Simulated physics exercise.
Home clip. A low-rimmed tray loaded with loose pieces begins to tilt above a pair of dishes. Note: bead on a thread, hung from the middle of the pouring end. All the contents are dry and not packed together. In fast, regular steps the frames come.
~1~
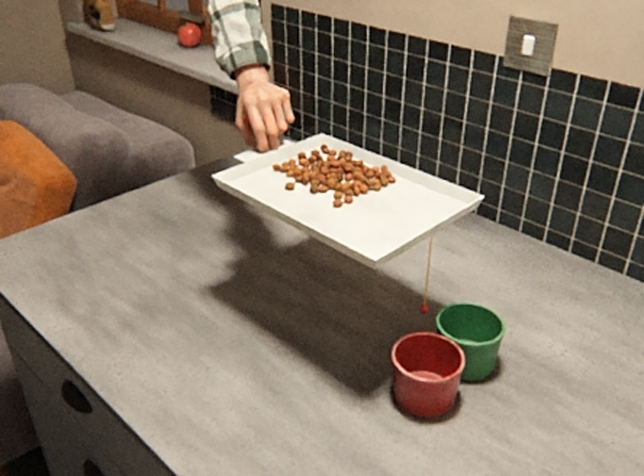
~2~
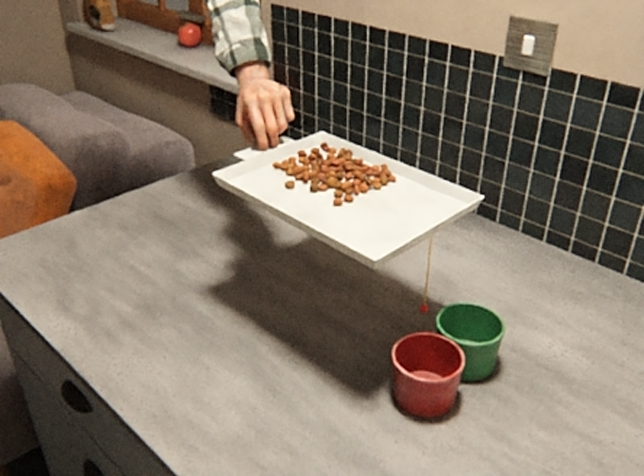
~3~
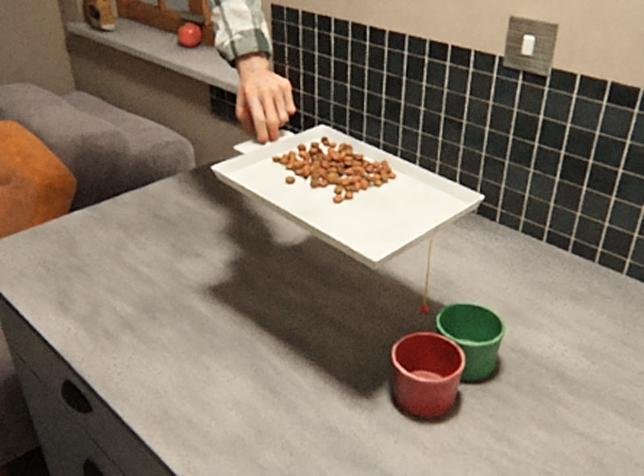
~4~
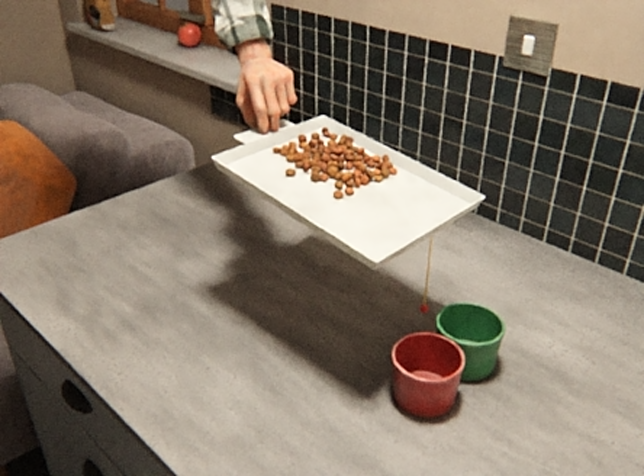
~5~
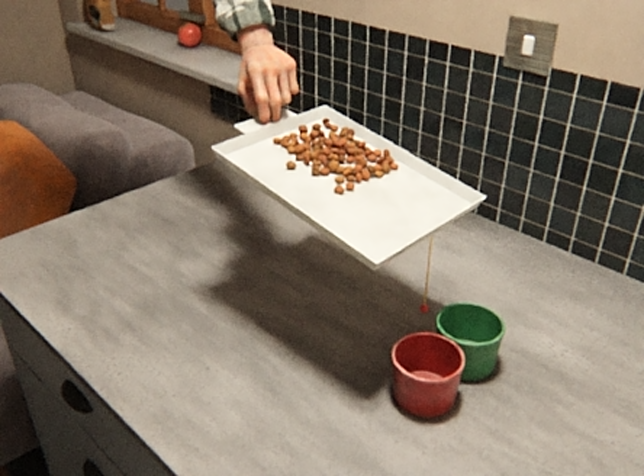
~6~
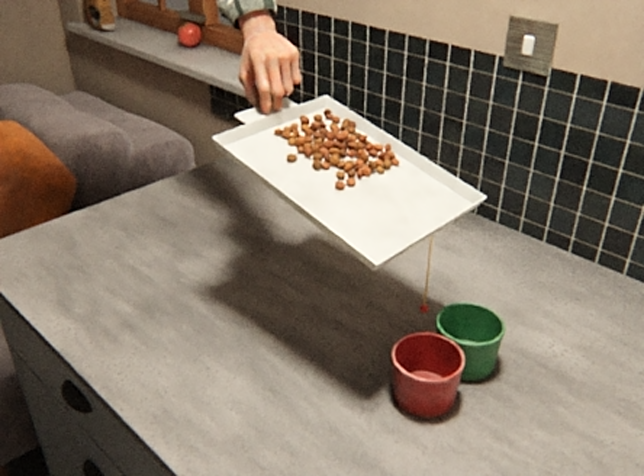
On a kitchen counter, a hand slowly tilts a white tray of brown pieces above two bowls.
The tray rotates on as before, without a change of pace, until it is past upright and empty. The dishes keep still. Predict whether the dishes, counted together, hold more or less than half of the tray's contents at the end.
More.
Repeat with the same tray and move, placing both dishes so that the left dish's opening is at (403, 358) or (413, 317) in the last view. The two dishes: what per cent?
First position: Some 60 %; second position: Some 0 %.
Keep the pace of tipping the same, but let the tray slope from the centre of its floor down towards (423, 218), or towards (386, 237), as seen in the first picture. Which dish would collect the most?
Record: Try 1, the dish at the right; try 2, the dish at the left.
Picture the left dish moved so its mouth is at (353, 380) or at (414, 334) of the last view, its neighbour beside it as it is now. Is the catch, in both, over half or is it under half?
Result, first place: Not as much as half; second place: Not as much as half.
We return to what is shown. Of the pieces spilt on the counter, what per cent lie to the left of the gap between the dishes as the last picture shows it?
Left share: Some 40 per cent.
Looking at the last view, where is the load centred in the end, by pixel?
(454, 373).
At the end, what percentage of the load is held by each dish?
Final split: Left dish some 30 per cent, right dish some 40 per cent.
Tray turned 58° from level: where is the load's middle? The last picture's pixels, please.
Look close to (438, 230) in the last picture.
Shortly afterwards, tray tipped steeply; near two thirds on the tray; only a few in the left dish; only a few in the right dish; near a quarter in the air.
Next, tray tipped right over; near a third on the tray; a little in the left dish; near a quarter in the right dish; a little outside both; a little in the air.
Some moments later, tray tipped past a quarter turn; near a third in the left dish; near half in the right dish; near a quarter outside both.
In the end, tray tipped past a quarter turn; near a third in the left dish; near half in the right dish; near a quarter outside both.
